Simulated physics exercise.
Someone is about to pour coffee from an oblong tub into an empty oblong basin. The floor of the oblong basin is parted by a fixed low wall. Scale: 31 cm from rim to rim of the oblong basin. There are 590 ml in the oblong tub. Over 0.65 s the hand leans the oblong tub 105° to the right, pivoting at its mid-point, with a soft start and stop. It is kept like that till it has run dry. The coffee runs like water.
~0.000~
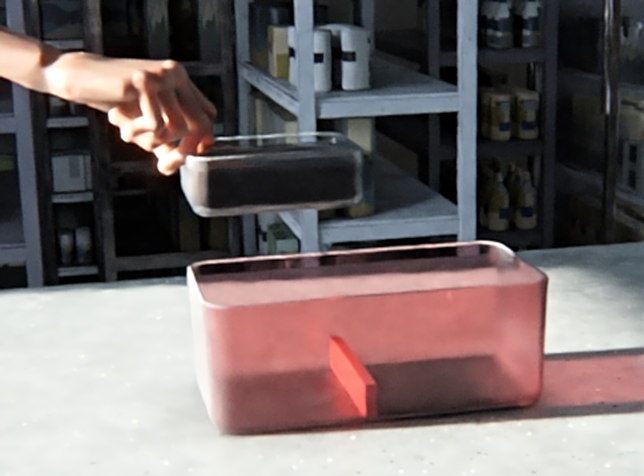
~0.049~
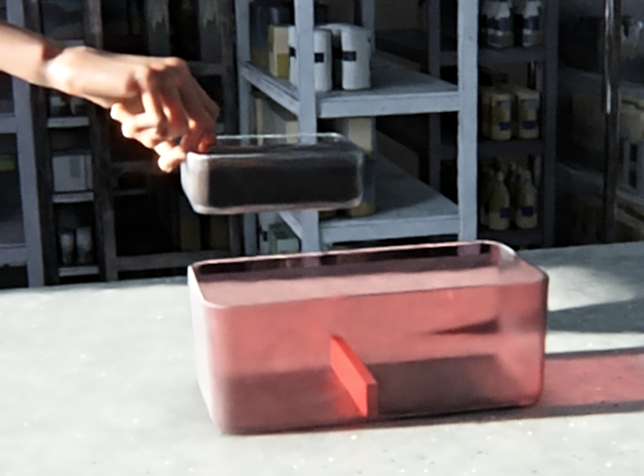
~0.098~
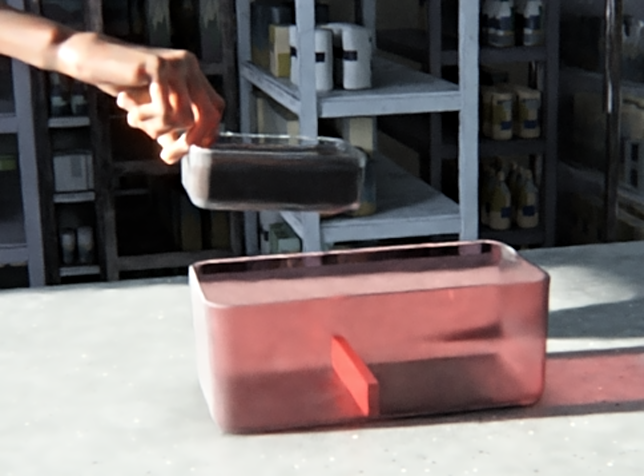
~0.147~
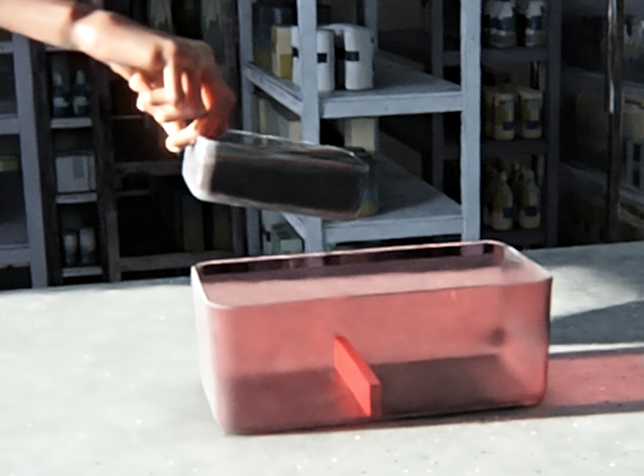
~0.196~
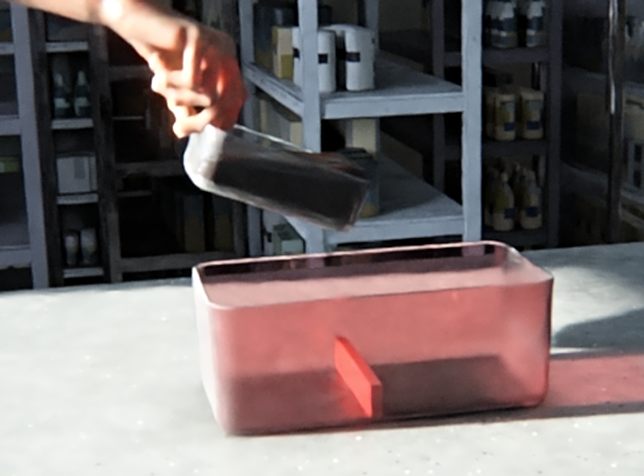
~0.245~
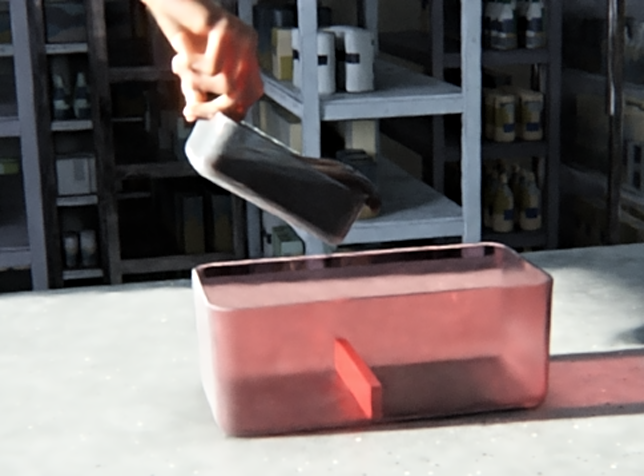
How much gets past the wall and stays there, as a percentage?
Roughly 77 per cent is past the wall.
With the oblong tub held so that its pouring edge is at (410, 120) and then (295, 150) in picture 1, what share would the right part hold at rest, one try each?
First 75, then 55 per cent.
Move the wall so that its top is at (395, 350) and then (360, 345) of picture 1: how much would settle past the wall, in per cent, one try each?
In turn about 55 and 80 per cent.
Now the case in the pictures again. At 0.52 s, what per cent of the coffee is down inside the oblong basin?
About 78 per cent.
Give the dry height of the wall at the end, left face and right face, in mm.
Left about 24 mm, right about 12 mm.
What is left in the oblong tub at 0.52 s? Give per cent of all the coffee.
Some 6 per cent.
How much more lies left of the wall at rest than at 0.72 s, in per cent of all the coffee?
About 5 per cent.
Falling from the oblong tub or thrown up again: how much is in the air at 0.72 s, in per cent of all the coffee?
Some 5 per cent.
Then, 0.52 s in, the tilt is 94° and 6 per cent is still to pour, 1 is left of the wall and 77 right of it.
Then, 0.72 s in, the tilt is 105° and 1 per cent is still to pour, 17 is left of the wall and 77 right of it.
Then, 0.92 s in, the tilt is 105° and 0 per cent is still to pour, 21 is left of the wall and 78 right of it.
Then, 1.15 s in, the tilt is 105° and 0 per cent is still to pour, 22 is left of the wall and 77 right of it.
Finally, 22 per cent lies left of the wall, 77 right of it and 2 outside.
